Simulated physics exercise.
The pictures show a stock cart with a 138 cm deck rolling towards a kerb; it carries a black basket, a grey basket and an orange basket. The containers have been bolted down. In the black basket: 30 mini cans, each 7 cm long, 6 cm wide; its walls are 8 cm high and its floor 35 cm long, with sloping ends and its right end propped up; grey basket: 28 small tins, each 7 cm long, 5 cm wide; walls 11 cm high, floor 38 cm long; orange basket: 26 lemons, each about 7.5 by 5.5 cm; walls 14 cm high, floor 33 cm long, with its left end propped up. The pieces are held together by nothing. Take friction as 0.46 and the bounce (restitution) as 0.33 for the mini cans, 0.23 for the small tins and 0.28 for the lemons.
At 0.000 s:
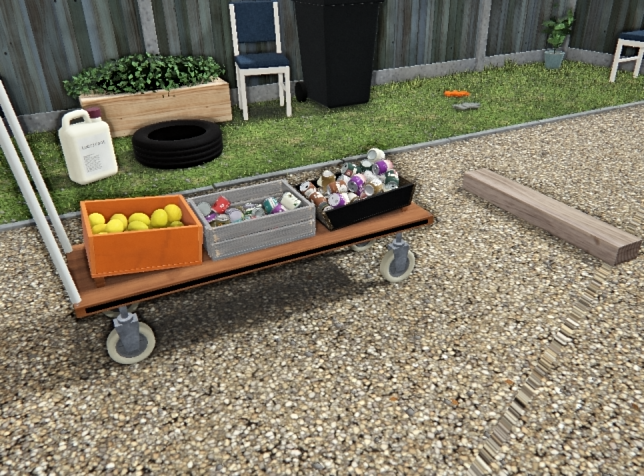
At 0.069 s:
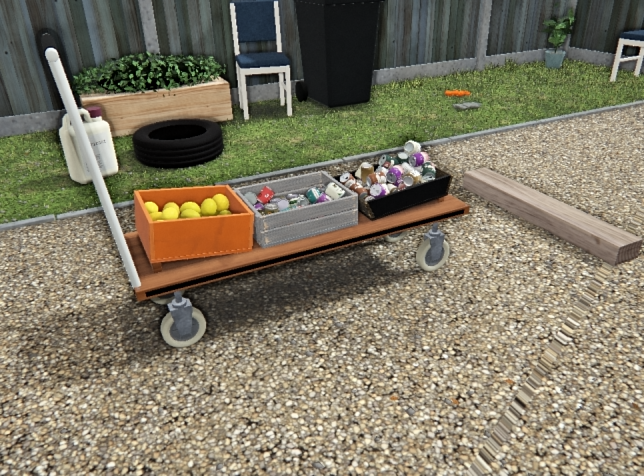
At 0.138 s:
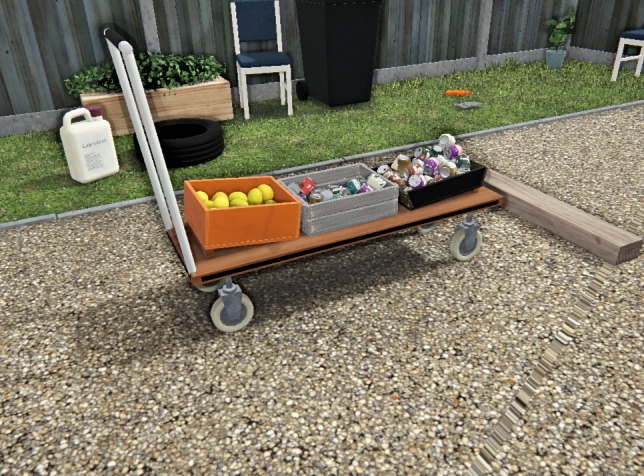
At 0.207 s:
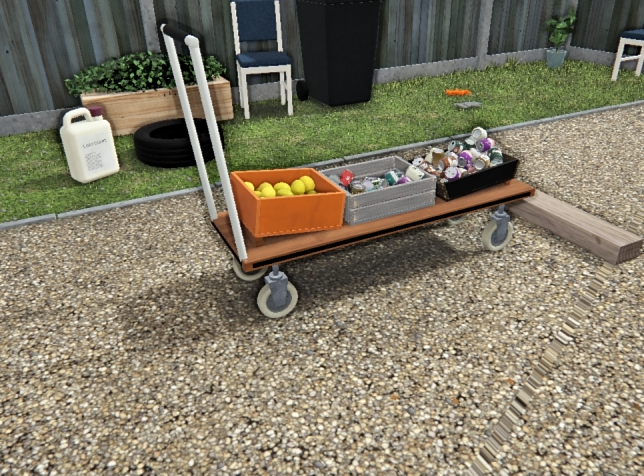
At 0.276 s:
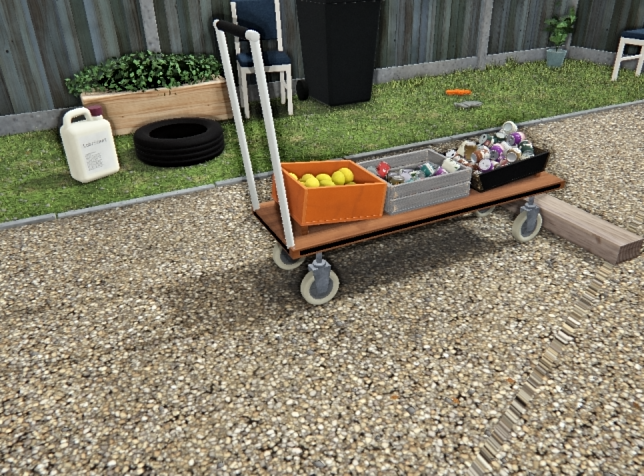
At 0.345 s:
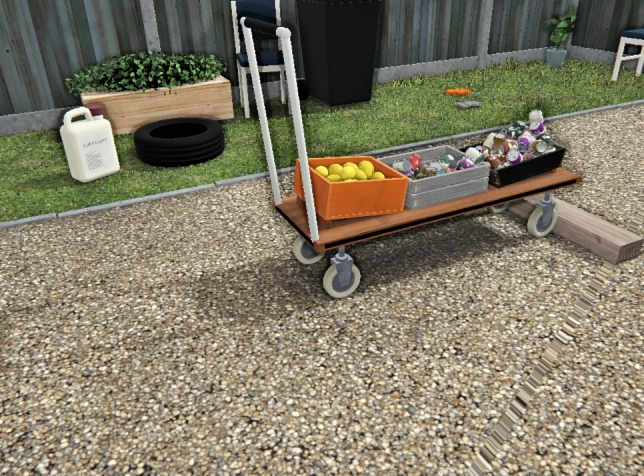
A flat cart carrying an orange basket of yellow balls, a grey one and a black one, both full of small cans, rolled right across the gravel until it reached a wooden beam.
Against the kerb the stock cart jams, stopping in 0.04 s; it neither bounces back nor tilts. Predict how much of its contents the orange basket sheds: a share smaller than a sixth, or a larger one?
It sheds a smaller share than a sixth.
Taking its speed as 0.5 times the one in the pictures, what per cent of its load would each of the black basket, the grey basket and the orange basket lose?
Then the black basket sheds 10 per cent, the grey basket 0 per cent, and the orange basket 0 per cent.
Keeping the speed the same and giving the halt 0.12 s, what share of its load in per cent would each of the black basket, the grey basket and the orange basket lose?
Black basket 20 %, grey basket 0 %, orange basket 0 %.
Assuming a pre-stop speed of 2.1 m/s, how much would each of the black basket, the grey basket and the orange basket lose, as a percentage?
In that case black basket 30, grey basket 0, orange basket 0 per cent.
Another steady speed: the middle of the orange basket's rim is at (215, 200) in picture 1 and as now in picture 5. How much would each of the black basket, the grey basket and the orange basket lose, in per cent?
Black basket 20 %, grey basket 0 %, orange basket 0 %.
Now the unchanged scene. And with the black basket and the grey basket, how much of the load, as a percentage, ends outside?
Roughly: Black basket 35 %, grey basket 5 %.
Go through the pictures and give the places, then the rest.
In the first picture (each is followed by its nearest rim corner in this view), orange basket, (93, 235); black basket, (325, 212); 84 cm short of the stop; none out.
In the second picture, orange basket, (153, 222); black basket, (367, 202); 66 cm short of the stop.
In the third picture, orange basket, (209, 210); black basket, (407, 192); 47 cm short of the stop.
In the fourth picture, orange basket, (260, 199); black basket, (444, 183); 29 cm short of the stop.
In the fifth picture, orange basket, (308, 188); black basket, (478, 175); 10 cm short of the stop.
In the sixth picture, orange basket, (332, 183); black basket, (496, 171); stopped; 1 out, the lowest can at (536, 118).
After 0.39 s, black basket 28 in, 2 out, grey basket 28 in, 0 out and orange basket 26 in, 0 out.
After 0.51 s, black basket 23 in, 7 out, grey basket 27 in, 1 out and orange basket 26 in, 0 out.
After 0.74 s, black basket 20 in, 10 out, grey basket 26 in, 2 out and orange basket 24 in, 2 out.
Final count (at 1.25 s), black basket 20 in, 10 out, grey basket 26 in, 2 out and orange basket 24 in, 2 out. Asked share, 2 of 26, 8 per cent.
